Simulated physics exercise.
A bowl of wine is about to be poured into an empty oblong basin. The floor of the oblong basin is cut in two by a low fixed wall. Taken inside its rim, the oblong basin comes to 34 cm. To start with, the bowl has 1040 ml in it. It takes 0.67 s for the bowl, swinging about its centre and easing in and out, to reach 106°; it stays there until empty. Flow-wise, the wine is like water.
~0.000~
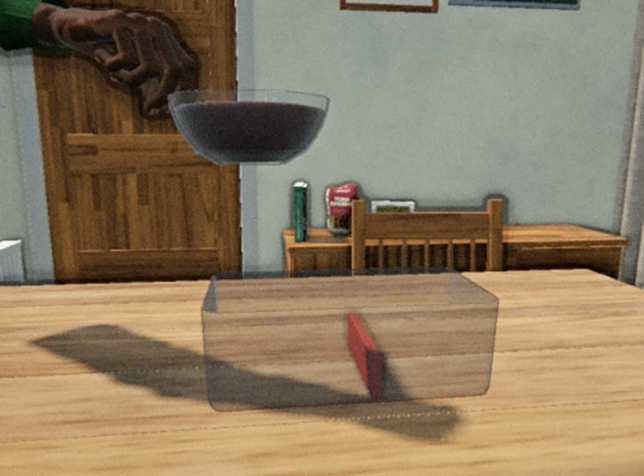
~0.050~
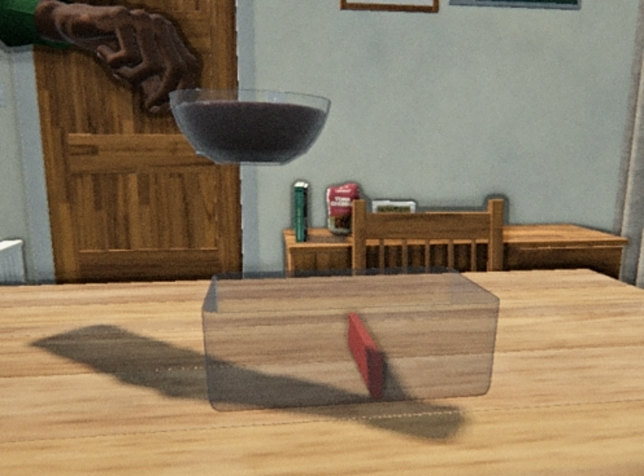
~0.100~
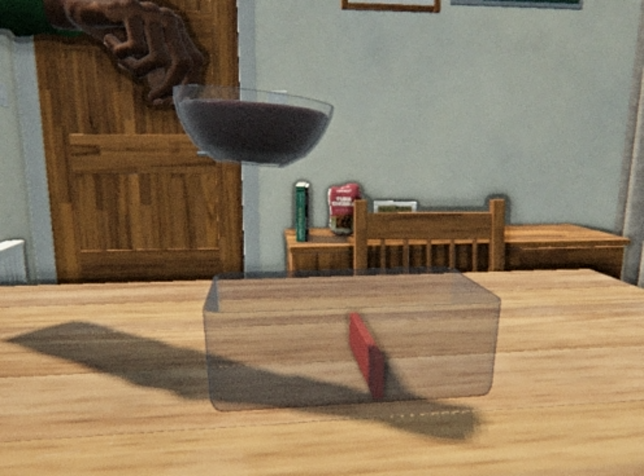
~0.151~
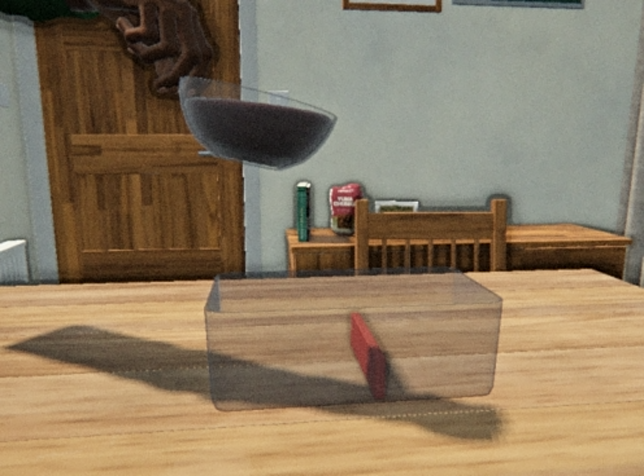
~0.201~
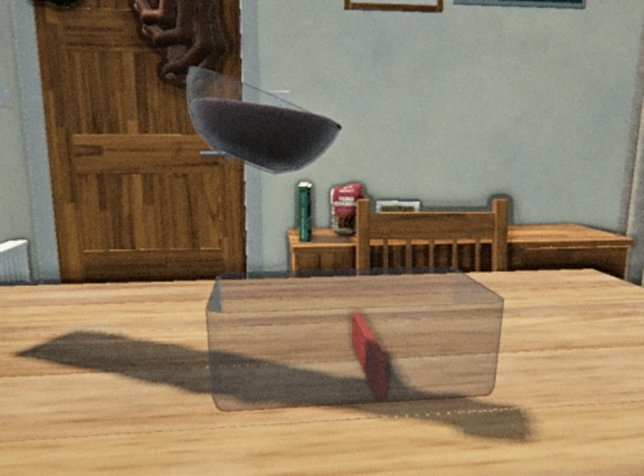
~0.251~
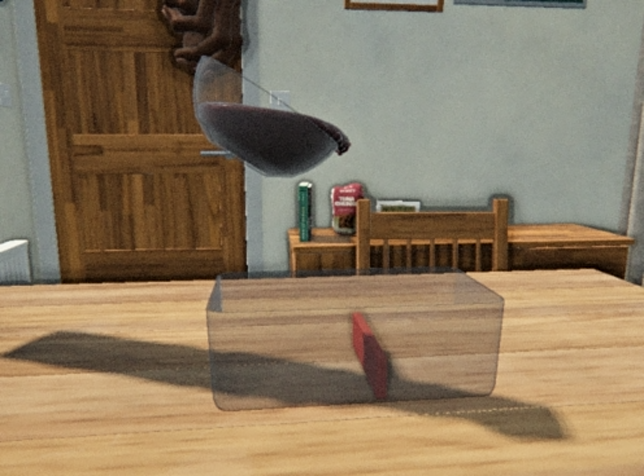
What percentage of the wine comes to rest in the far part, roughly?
54 %.
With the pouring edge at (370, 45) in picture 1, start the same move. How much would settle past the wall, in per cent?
In that case roughly 65 per cent.
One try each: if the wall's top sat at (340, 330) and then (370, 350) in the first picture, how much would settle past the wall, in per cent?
Result: 75 per cent, then 40 per cent.
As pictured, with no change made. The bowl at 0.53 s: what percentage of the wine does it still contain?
Close to 7 percent of the liquid remains at that time.
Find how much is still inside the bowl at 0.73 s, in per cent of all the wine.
0 %.
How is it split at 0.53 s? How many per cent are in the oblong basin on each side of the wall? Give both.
Left roughly 3, right roughly 40.
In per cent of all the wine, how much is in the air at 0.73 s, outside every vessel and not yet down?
Around 18 percent of the liquid.
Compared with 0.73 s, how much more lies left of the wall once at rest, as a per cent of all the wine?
Around 9 in a hundred.
By 0.53 s the tilt is 95° and 7 per cent is still to pour, 3 is left of the wall and 40 right of it.
By 0.73 s the tilt is 106° and 0 per cent is still to pour, 32 is left of the wall and 49 right of it.
By 0.94 s the tilt is 106° and 0 per cent is still to pour, 40 is left of the wall and 55 right of it.
By 1.17 s the tilt is 106° and 0 per cent is still to pour, 41 is left of the wall and 54 right of it.
At rest 41 per cent lies left of the wall, 54 right of it and 4 outside.
